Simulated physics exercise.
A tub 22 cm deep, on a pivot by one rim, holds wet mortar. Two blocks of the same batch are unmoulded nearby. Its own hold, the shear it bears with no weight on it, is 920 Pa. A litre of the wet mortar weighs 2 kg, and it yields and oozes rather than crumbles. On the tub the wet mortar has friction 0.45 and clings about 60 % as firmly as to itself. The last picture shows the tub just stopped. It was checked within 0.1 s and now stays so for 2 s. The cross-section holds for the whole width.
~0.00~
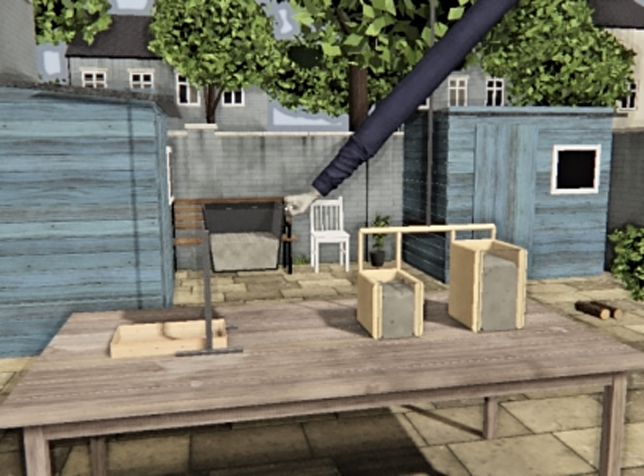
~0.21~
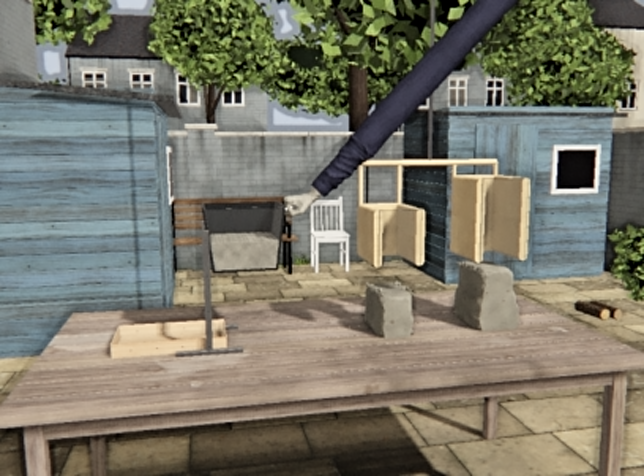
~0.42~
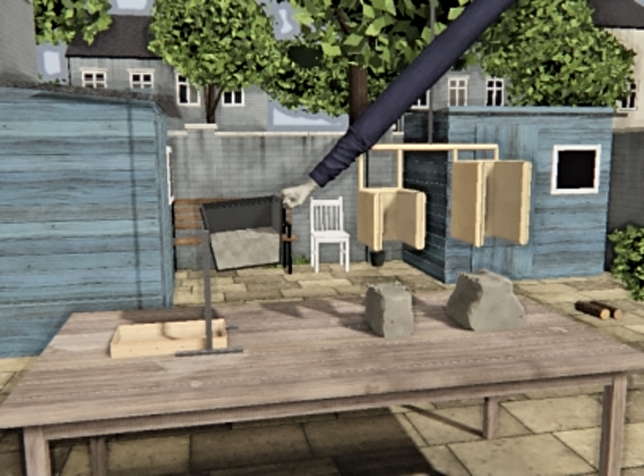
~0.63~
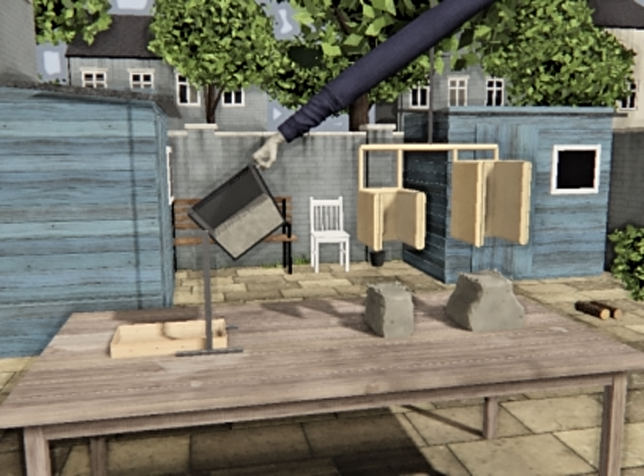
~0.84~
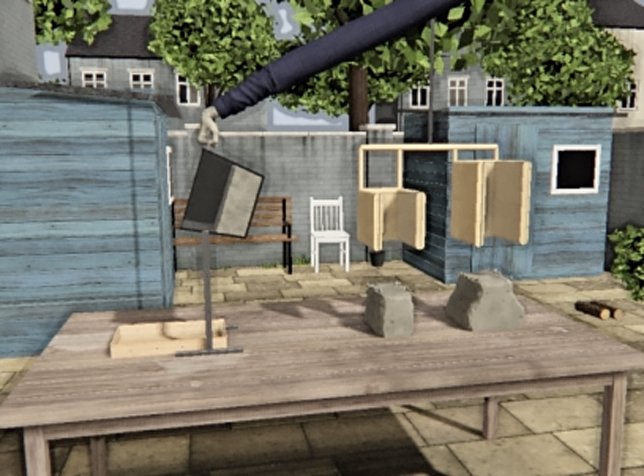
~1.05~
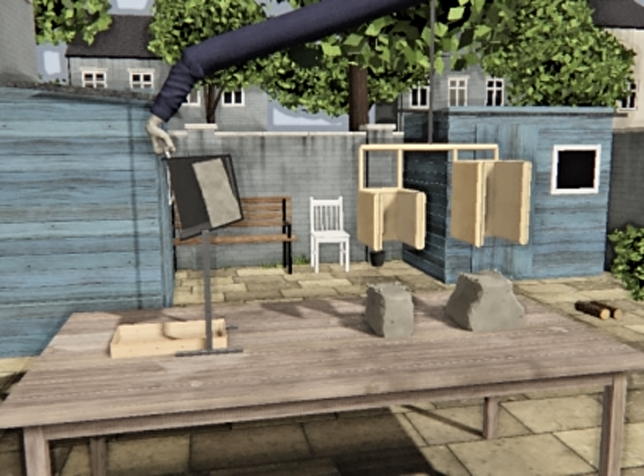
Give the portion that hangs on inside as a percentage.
It comes to some 44 %.
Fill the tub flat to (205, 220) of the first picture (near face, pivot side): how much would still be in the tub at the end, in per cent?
In that case some 30 per cent.
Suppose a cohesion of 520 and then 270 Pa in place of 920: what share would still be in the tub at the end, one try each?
In that order: 45 %, 30 %.
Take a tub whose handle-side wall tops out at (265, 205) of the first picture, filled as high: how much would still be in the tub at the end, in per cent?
It would be near 55 %.
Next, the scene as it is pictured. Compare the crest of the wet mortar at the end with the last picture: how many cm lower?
Some 15 cm.
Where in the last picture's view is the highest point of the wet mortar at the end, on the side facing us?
At about (219, 204).
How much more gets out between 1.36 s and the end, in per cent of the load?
Near 14 %.
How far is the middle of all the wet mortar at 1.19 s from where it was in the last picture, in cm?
About 7 cm.
By 1.19 s, the tub is at 100 degrees and holds 100 %.
By 1.36 s, the tub is at 100 degrees and holds 57 %.
By 1.53 s, the tub is at 100 degrees and holds 44 %.
By 1.70 s, the tub is at 100 degrees and holds 44 %.
By 3.05 s, at the end, the tub is at 100 degrees and holds 44 %.
